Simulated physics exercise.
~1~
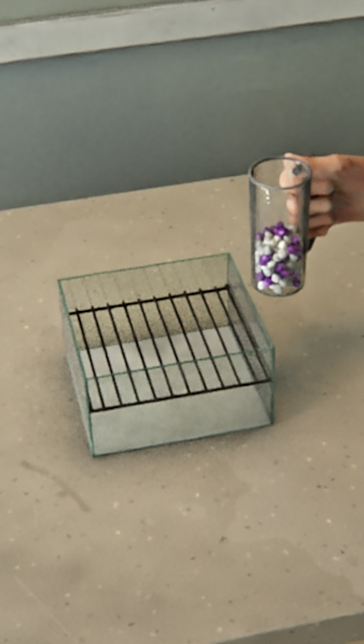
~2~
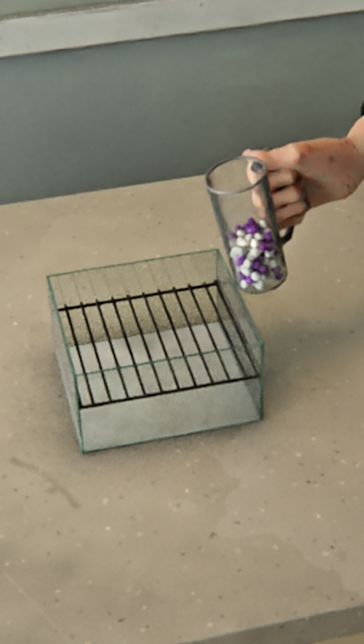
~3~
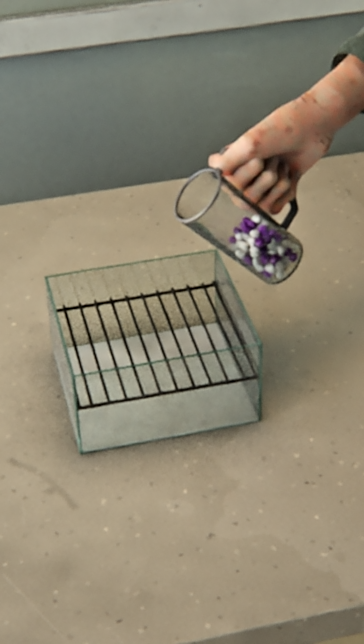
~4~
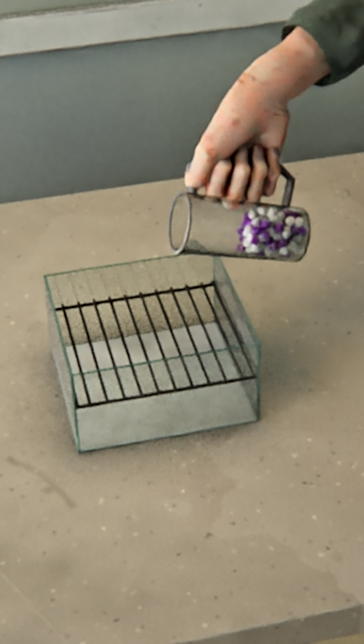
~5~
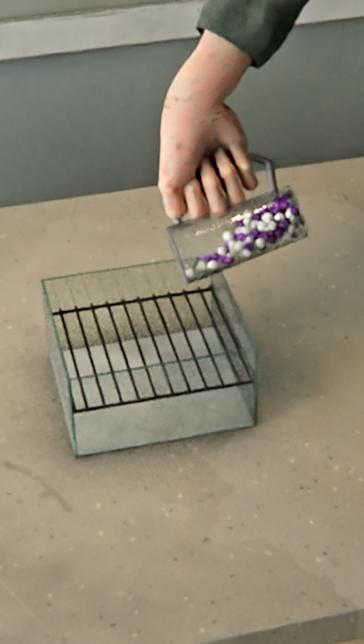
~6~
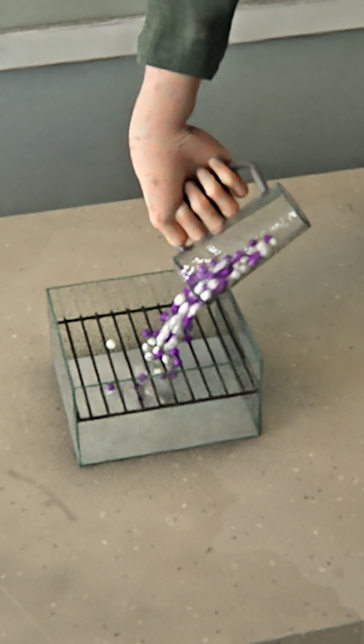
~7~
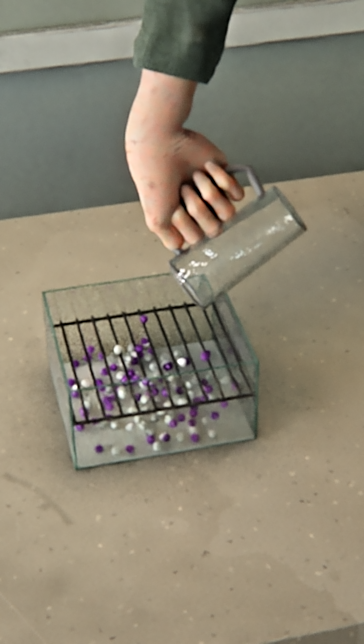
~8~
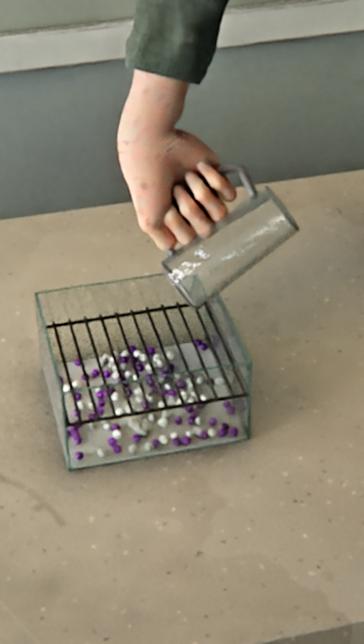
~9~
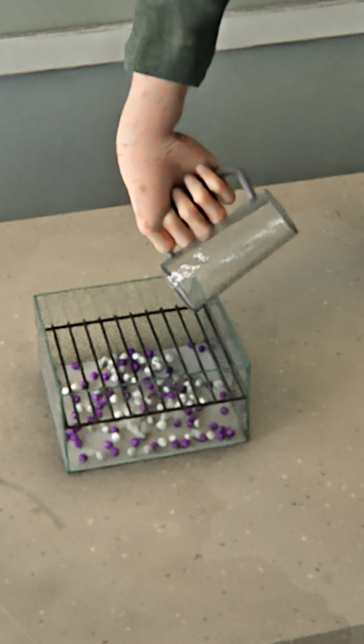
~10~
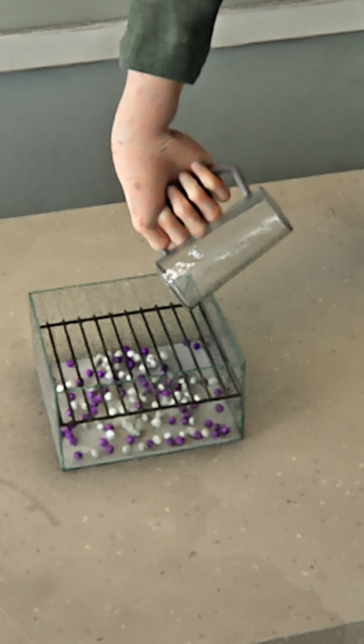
Hand tipping purple and white pieces from a clear cup onto a wire rack, all falling through into the glass box below.
